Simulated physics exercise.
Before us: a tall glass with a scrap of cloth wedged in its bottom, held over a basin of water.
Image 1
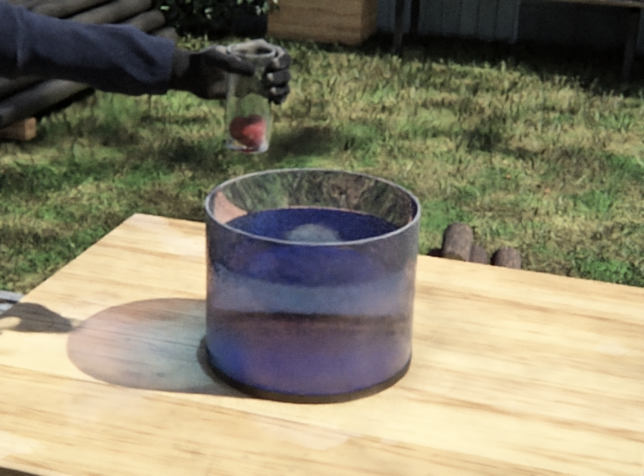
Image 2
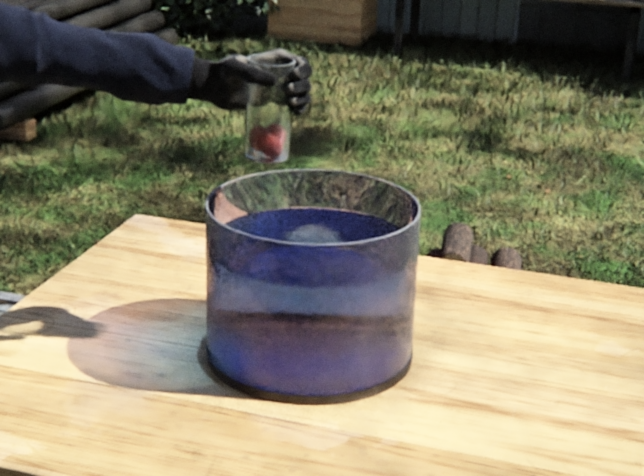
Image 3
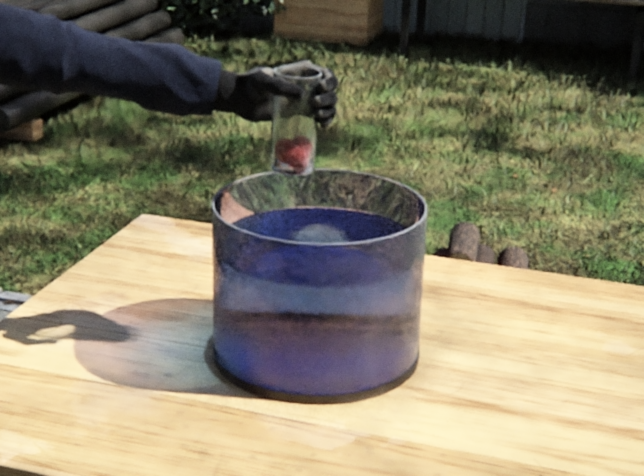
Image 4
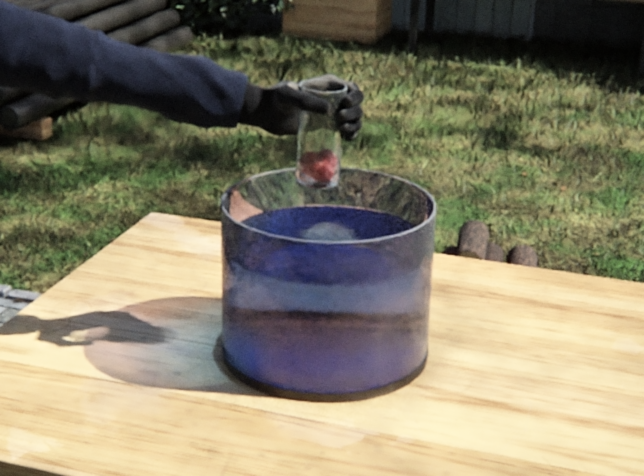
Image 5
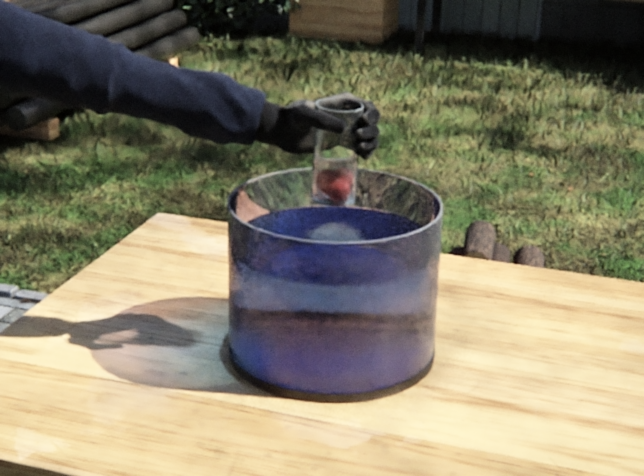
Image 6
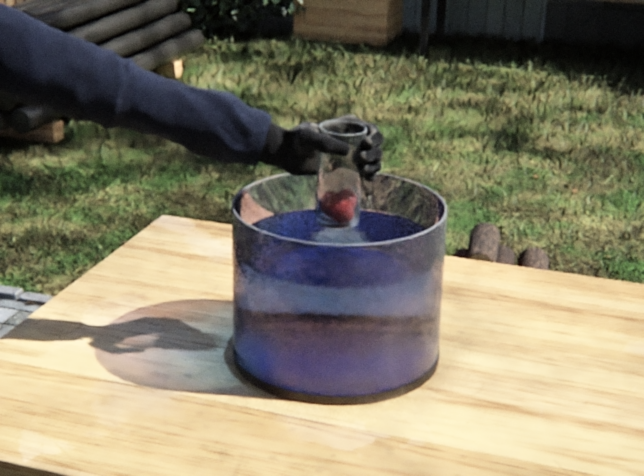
On a wooden table on a lawn stands a wide, clear basin of bluish water, and a dark-gloved hand in a blue sleeve holds a tall glass with reddish cloth in its bottom above it. The arm moves right and steadily lowers the glass, mouth up, until it is just over the surface.
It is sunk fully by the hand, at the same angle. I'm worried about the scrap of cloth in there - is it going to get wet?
It becomes sodden.
A moment on, the tall glass enters the water.
Further on, water pours in as the air escapes.
When it is over, the tall glass is under, flooded, and the scrap of cloth is wet.
